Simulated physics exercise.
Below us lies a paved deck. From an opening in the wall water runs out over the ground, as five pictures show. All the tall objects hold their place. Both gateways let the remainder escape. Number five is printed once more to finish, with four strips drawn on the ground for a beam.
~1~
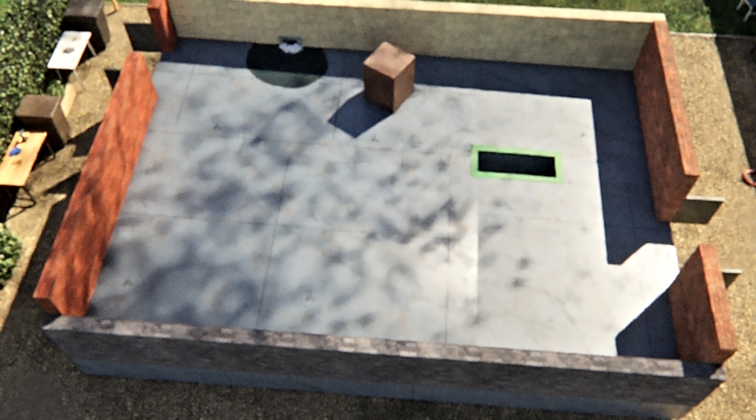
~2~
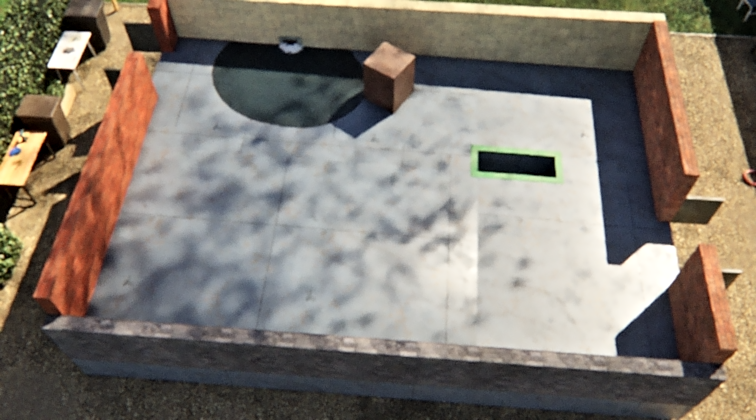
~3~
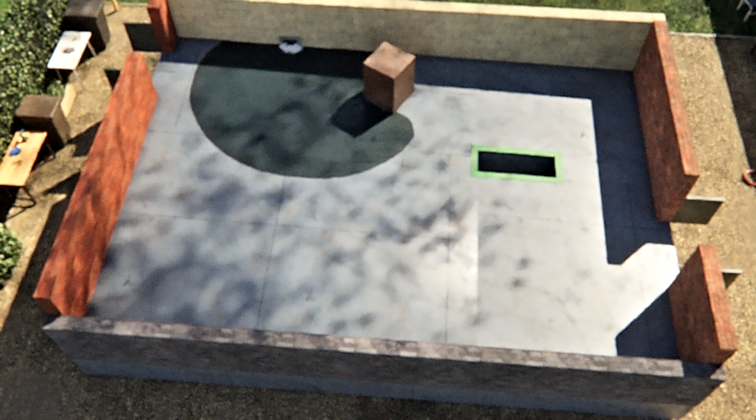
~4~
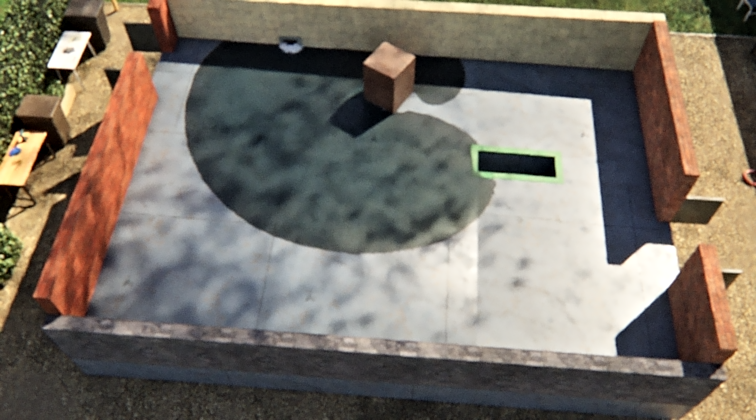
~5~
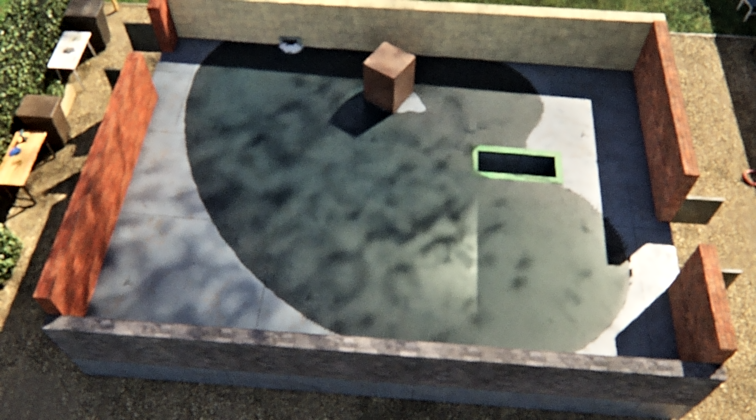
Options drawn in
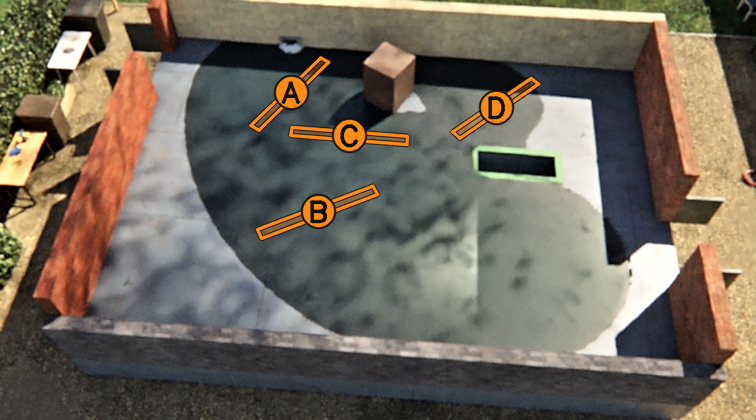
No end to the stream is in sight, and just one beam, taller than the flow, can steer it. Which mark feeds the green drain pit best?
Best: B.
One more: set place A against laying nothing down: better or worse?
Worse.
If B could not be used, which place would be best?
Here it is place C.
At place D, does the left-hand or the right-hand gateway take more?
More leaves on the right.
In orange, A from (254, 127) to (324, 60); B from (259, 233) to (375, 190); C from (291, 131) to (407, 140); D from (456, 135) to (534, 81).
Choosing A, about 6 % of the stream goes into the green drain pit, about 90 % out by the gates.
Choosing B, about 33 % of the stream goes into the green drain pit, about 65 % out by the gates.
Choosing C, about 22 % of the stream goes into the green drain pit, about 75 % out by the gates.
Choosing D, about 9 % of the stream goes into the green drain pit, about 88 % out by the gates.
